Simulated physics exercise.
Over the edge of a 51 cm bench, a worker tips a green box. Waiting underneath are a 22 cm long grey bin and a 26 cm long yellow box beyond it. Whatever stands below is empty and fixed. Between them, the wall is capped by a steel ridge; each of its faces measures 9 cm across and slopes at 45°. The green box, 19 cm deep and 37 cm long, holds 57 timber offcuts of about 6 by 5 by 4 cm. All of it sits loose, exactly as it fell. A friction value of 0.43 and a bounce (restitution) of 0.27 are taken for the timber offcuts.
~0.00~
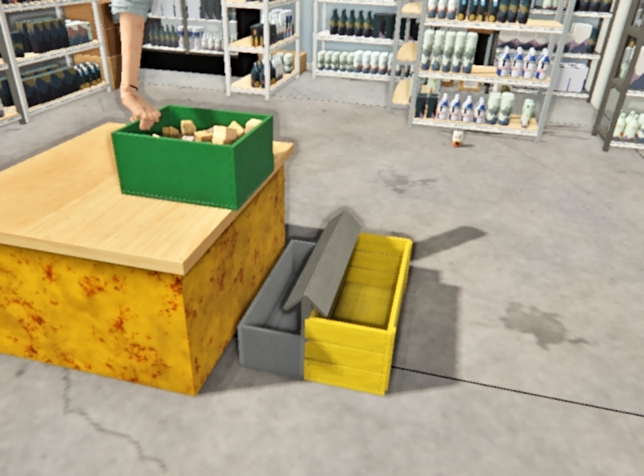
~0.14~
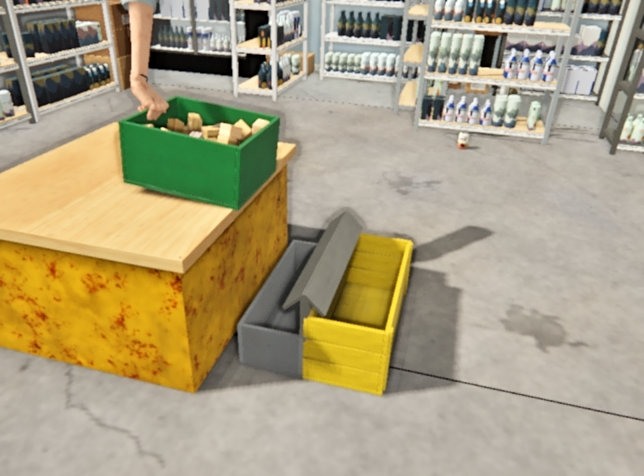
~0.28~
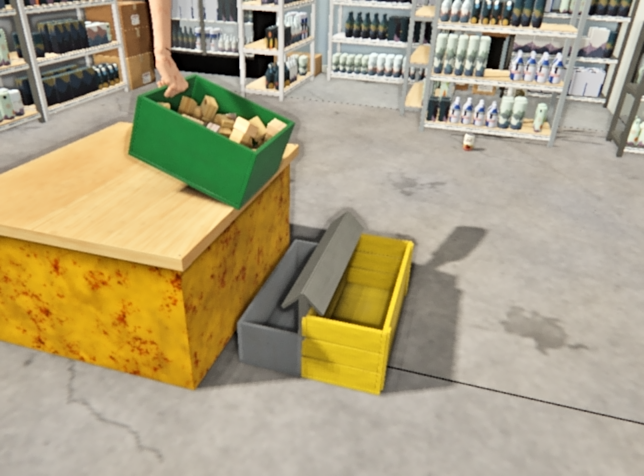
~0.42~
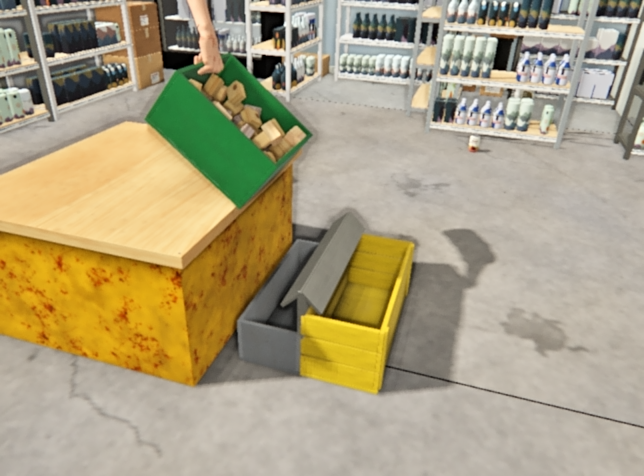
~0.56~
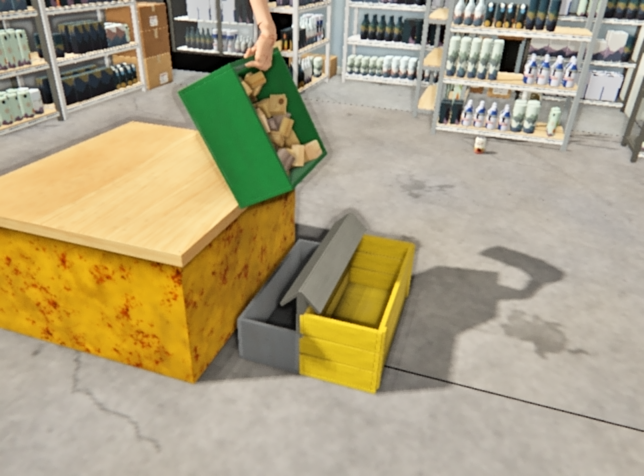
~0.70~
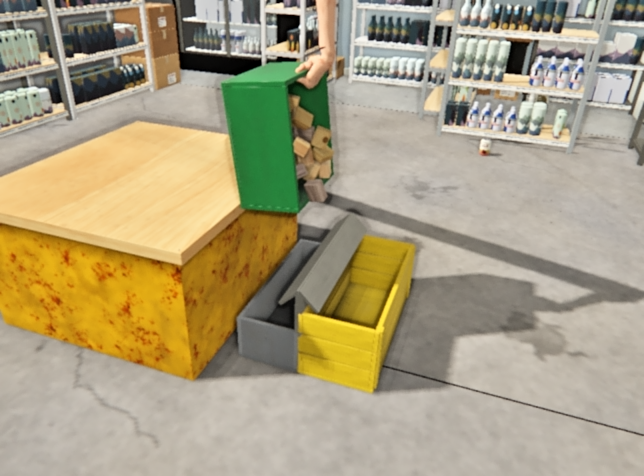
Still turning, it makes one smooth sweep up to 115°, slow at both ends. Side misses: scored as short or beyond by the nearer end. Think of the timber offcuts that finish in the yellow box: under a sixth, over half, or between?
Upwards of half of the timber offcuts end in the yellow box.
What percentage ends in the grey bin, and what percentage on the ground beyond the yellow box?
Close to 0 and 0 percent respectively.
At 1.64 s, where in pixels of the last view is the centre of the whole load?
At roughly (362, 314).
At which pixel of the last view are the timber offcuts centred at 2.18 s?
The middle lies close to (366, 322).
After 0.94 s, tilt 110°; 44 still in the green box, 4 in the yellow box and 9 in the air.
After 1.23 s, tilt 115°; 17 still in the green box, 21 in the yellow box and 19 in the air.
After 1.64 s, tilt 115°; 3 still in the green box, 45 in the yellow box, 1 on the ground beyond the yellow box and 8 in the air.
When it is over (at 2.18 s), 56 in the yellow box and 1 on the ground beyond the yellow box. Asked share, 56 of 57, 98 per cent.
